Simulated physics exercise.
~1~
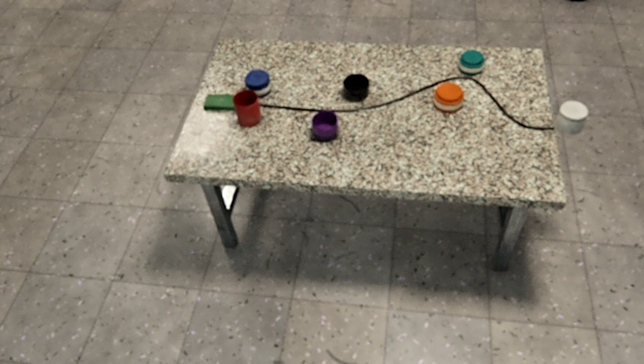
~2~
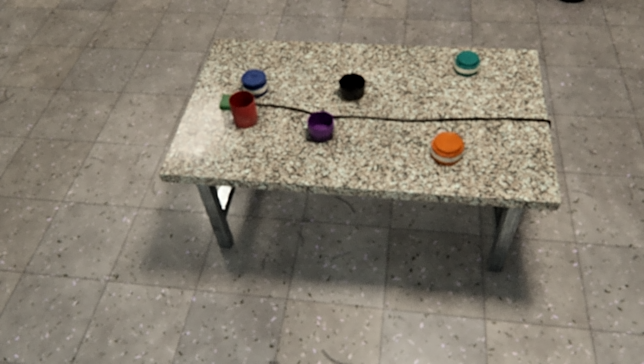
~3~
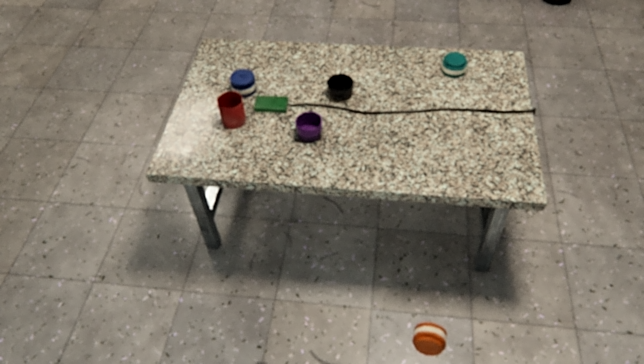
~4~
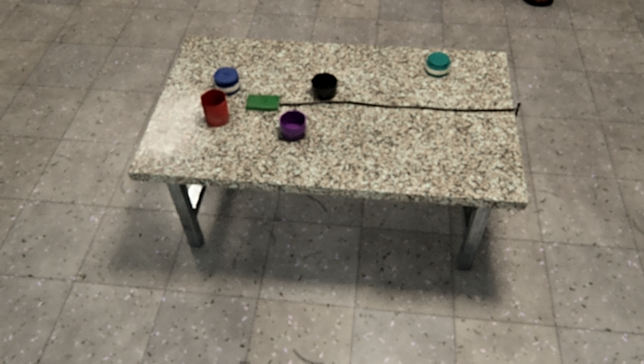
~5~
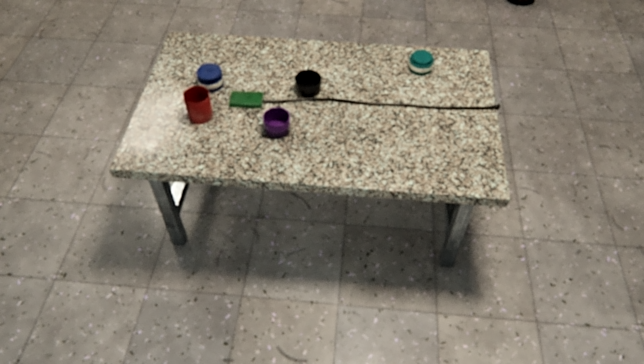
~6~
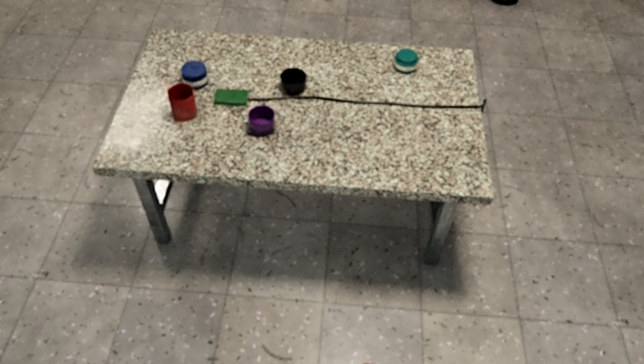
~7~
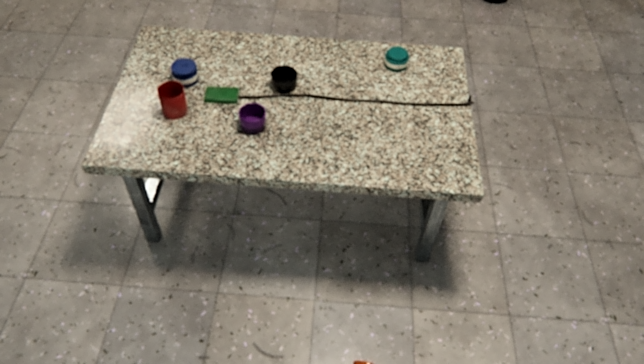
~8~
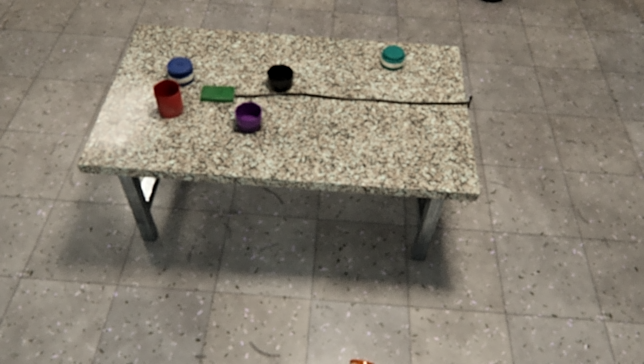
At the start, a white object hangs just past the right edge of a speckled table, joined by a dark cable to a green block at the left, among several colored cups and jars. The white object drops out of sight, and the cable straightens, shoving the orange jar toward the front edge. The orange jar then falls to the floor as the green block slides right past the red cup. The block stops near the black and purple mugs. At the end, it rests there with the cable stretched to the right edge, the other containers still standing and a bit of orange visible on the floor.
